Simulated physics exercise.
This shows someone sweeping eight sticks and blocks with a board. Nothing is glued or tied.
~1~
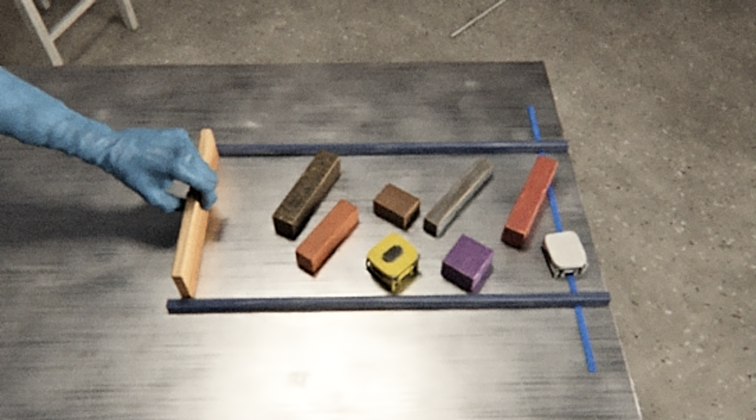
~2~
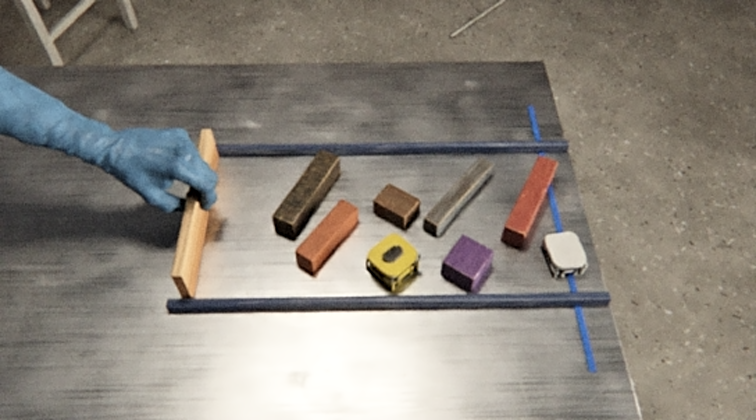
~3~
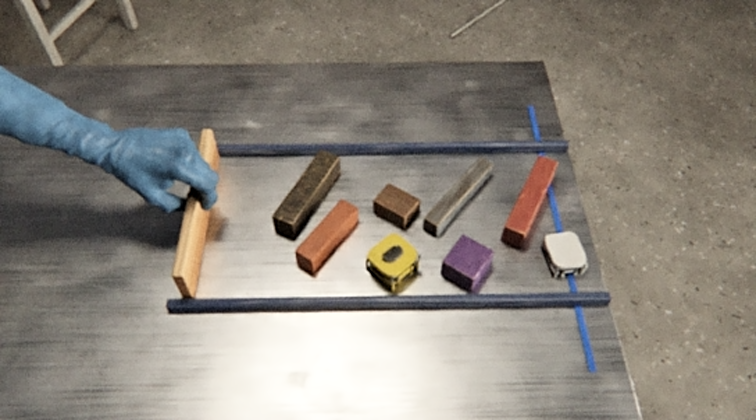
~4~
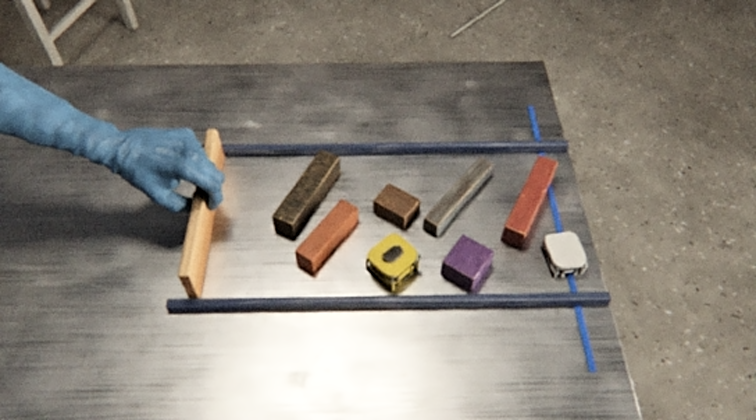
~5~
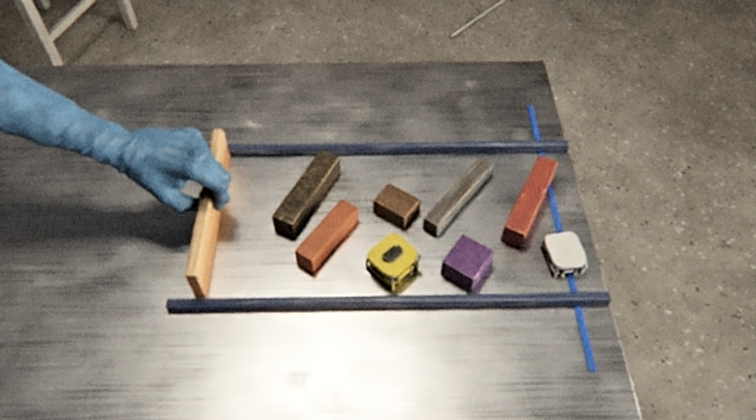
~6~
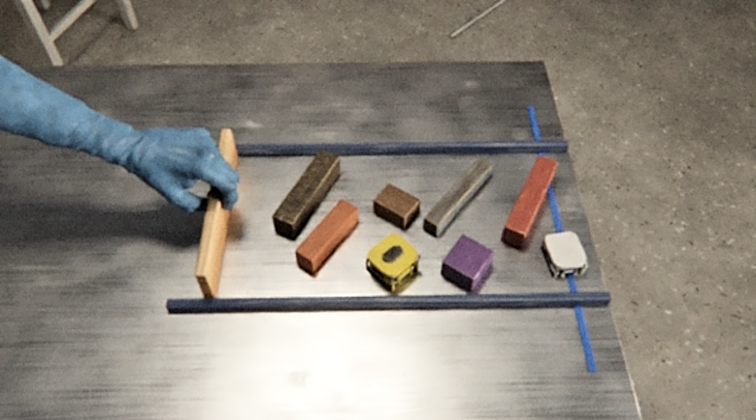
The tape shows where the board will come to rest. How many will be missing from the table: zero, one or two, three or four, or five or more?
In the end the number that fall off is five or more.
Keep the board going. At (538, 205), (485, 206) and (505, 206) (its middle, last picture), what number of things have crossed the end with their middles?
It would be 4, 1 and 2.
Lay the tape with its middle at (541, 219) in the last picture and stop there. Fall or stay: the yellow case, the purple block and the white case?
The yellow case does not fall, the purple block goes over, the white case goes over.
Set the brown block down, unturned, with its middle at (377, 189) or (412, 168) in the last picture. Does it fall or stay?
The brown block comes down; comes down.
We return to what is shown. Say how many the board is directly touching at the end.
It touches 2.
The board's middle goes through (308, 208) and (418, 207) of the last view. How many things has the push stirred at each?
At the one place 2, at the other 6.
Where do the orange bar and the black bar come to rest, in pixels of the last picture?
First (593, 239), then (564, 187).
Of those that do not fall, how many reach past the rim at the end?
The number is 1.
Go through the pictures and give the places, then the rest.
In the first frame, white case (563, 255); red bar (530, 200); grey stick (459, 195); board (198, 210); tape (557, 219).
In the second frame, red bar (530, 200); orange bar (328, 235).
In the third frame, grey stick (459, 195); black bar (308, 193).
In the fourth frame, white case (563, 255); purple block (467, 263).
In the fifth frame, red bar (530, 200); yellow case (392, 262).
In the sixth frame, white case (563, 255); red bar (530, 200); grey stick (459, 195); board (218, 209); tape (557, 219).
Soon after, none off yet; white case at rest near (563, 255); red bar at rest near (530, 200); grey stick at rest near (459, 195).
At rest, the number that fall off is five or more; fallen, yellow case, brown block, purple block, grey stick, red bar and white case.
